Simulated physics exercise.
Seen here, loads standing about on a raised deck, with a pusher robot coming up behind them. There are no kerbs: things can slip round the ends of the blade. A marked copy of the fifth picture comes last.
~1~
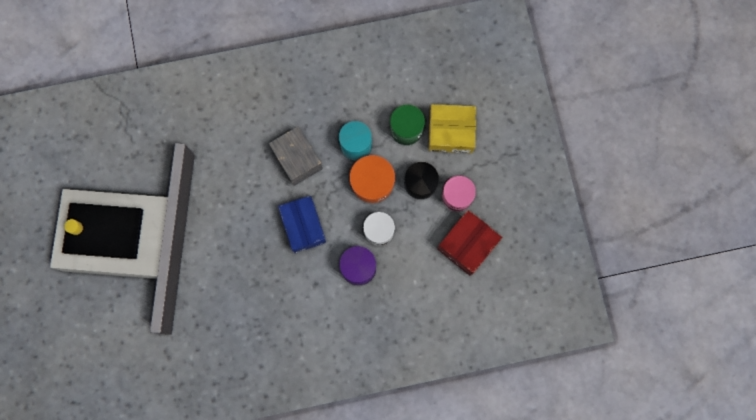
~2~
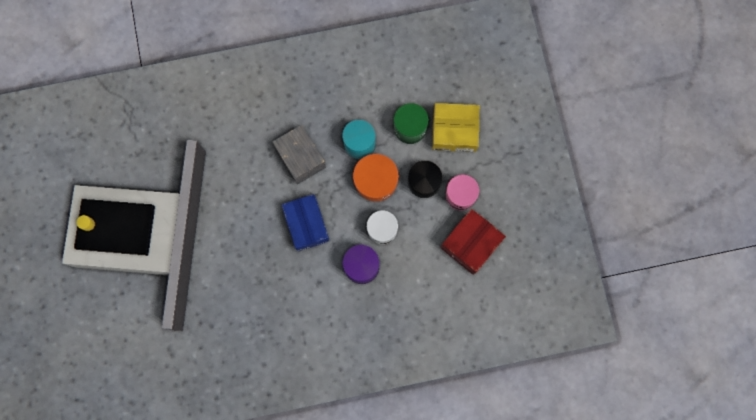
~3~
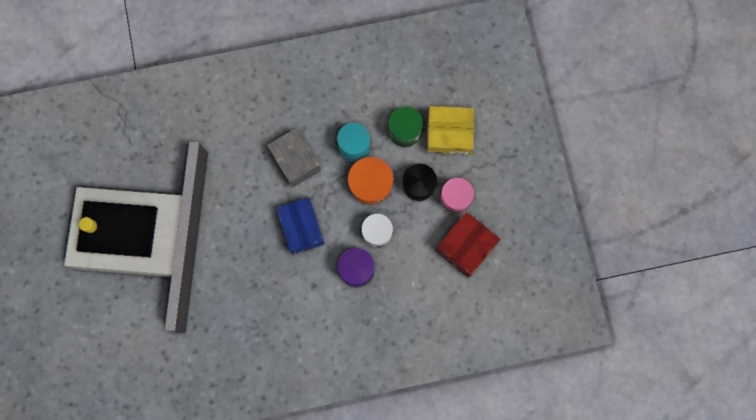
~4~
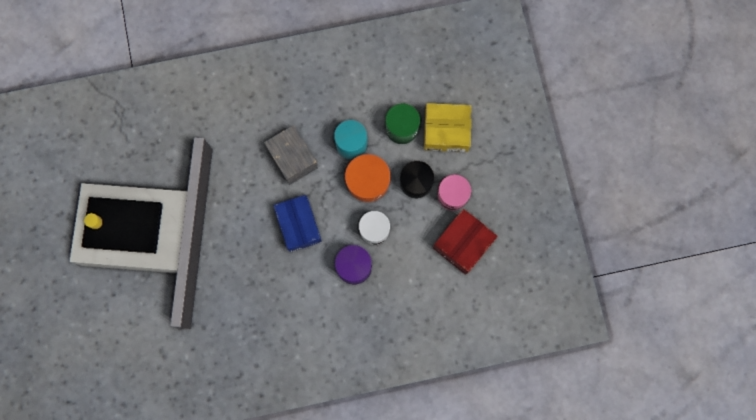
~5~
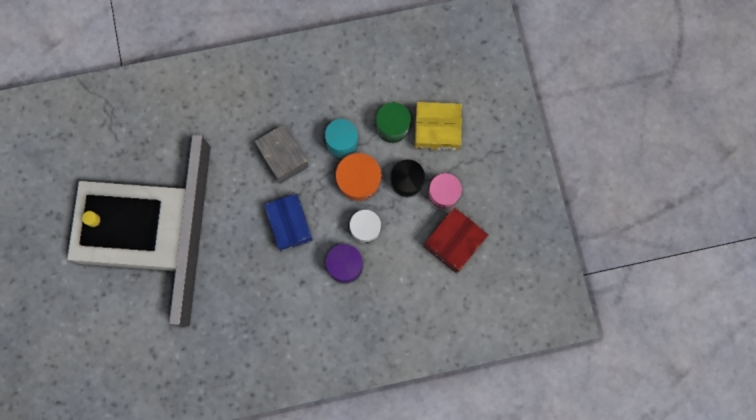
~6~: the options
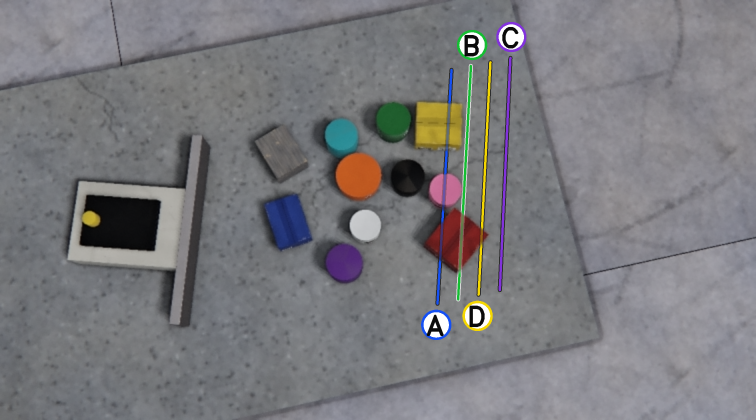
A pale robot with a wide grey pusher plate crept right across the speckled grey deck, slightly narrowing its gap to a cluster of colourful round and boxy loads, which stayed put on the deck.
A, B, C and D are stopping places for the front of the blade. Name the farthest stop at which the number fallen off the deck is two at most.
D is the last line within the limit.
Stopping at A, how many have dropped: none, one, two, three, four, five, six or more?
In all, none.
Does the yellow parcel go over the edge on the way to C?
Yes.
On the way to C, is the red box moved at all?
Yes.
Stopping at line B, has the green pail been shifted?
Yes.
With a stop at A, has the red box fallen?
No.
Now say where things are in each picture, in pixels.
The first picture shows red box (469, 243); green pail (407, 125); purple canister (358, 266).
The second picture shows robot (121, 228); pink pail (462, 193).
The third picture shows robot (123, 230); blue box (301, 226).
The fourth picture shows robot (128, 226); grey crate (292, 155).
The fifth picture shows robot (126, 223); yellow parcel (438, 127); turquoise canister (342, 139); red box (455, 240).
On the copy, A at (445, 184); B at (465, 179); C at (505, 171); D at (485, 175).
On D. First, robot (235, 201); turquoise canister (359, 140); grey crate (324, 155).
Then, robot (343, 178); black canister (495, 158); yellow parcel (482, 109).
Finally, robot (427, 161); black canister over the edge; yellow parcel over the edge; two fallen.
By contrast, A is within the limit but short; B is within the limit but short; C drops four.
